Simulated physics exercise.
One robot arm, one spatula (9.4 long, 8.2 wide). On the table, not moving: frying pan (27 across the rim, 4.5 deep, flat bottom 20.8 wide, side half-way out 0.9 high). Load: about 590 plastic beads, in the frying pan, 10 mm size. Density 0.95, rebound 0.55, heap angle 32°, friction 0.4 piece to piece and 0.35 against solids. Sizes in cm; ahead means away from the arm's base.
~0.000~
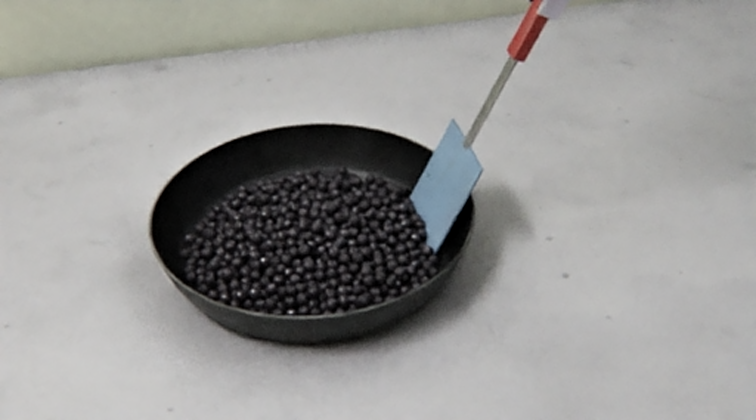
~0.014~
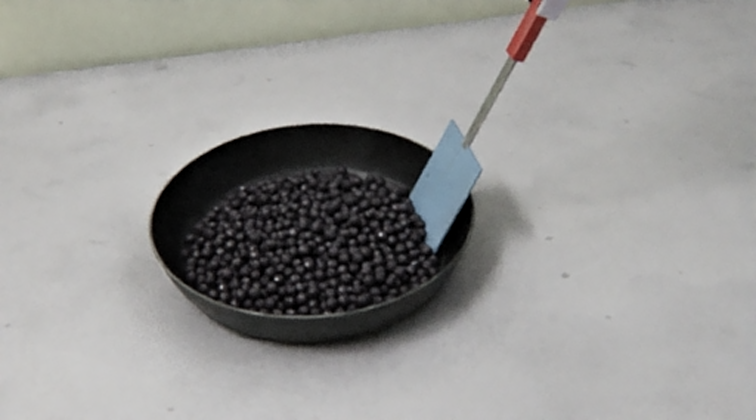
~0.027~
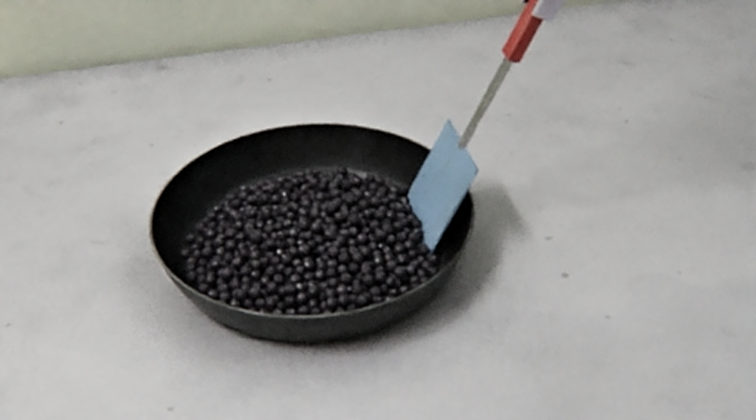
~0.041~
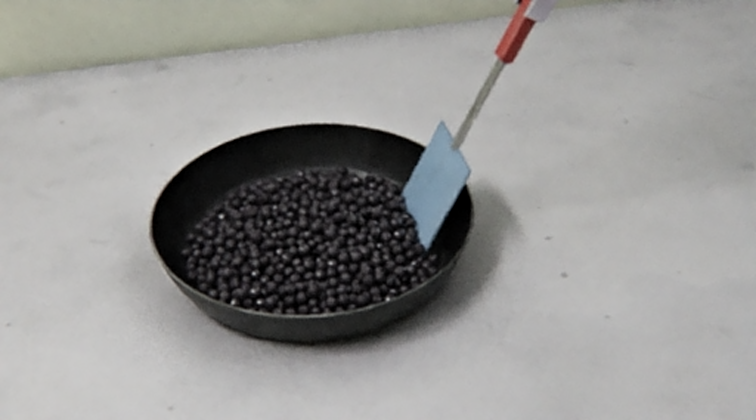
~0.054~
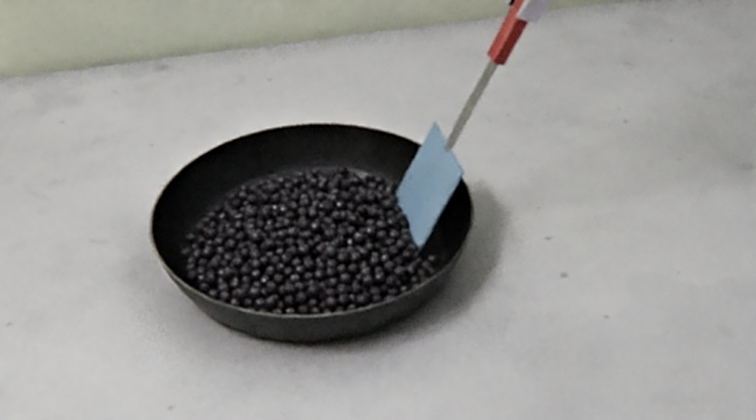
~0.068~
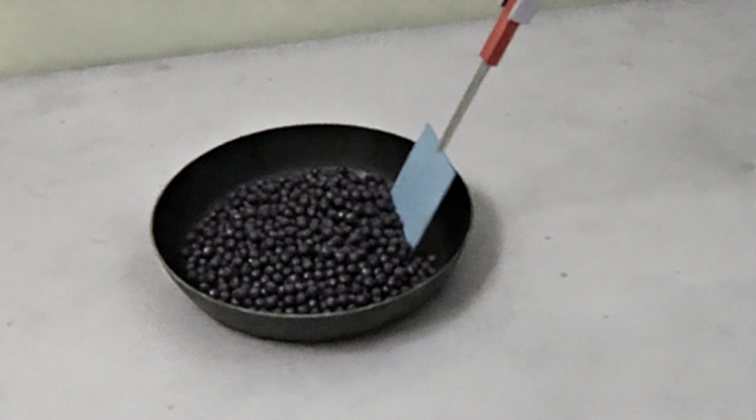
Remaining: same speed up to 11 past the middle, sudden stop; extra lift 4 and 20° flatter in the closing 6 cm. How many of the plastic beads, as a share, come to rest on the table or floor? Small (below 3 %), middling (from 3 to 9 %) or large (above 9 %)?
A middling share, from 3 to 9 %, ends on the table or floor.
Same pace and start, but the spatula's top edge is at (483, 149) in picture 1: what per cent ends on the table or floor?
About 10 per cent.
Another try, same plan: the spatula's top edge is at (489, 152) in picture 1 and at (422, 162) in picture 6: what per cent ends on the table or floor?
About 20 per cent.
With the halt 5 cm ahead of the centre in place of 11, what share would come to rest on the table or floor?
In that case some 0 per cent.
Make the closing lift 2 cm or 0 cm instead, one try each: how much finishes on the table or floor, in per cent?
Some 10 and 5 per cent.
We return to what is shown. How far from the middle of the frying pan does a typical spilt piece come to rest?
Roughly 24 cm.
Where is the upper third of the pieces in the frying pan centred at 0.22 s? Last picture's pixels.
Around (292, 237).
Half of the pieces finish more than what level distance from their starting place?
Roughly 3 cm.
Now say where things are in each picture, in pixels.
The spatula top edge at (468, 143), sloping 64°; upper third of the load around (322, 234), from x 185 to 435, top at y 170; 592 in the frying pan, in the first frame.
The spatula top edge at (467, 143), sloping 64°; upper third of the load around (322, 234), from x 185 to 435, top at y 170, in the second frame.
The spatula top edge at (463, 144), sloping 64°; upper third of the load around (324, 233), from x 185 to 435, top at y 170, in the third frame.
The spatula top edge at (456, 145), sloping 64°; upper third of the load around (326, 232), from x 185 to 435, top at y 170, in the fourth frame.
The spatula top edge at (449, 146), sloping 64°; upper third of the load around (329, 231), from x 185 to 435, top at y 170, in the fifth frame.
The spatula top edge at (441, 147), sloping 64°; upper third of the load around (329, 231), from x 185 to 435, top at y 170; 592 in the frying pan, in the sixth frame.
After 0.22 s, sloping 64°, highest piece 4 above the table; 592 in the frying pan.
After 0.36 s, sloping 59°, highest piece 4 above the table; 592 in the frying pan.
After 0.64 s, sloping 44°, highest piece 4 above the table; 558 in the frying pan, 34 on the table or floor.
After 1.69 s, sloping 44°, highest piece 4 above the table; 558 in the frying pan, 34 on the table or floor.
In the end, 558 in the frying pan, 34 on the table or floor. That is 6 % on the table or floor.
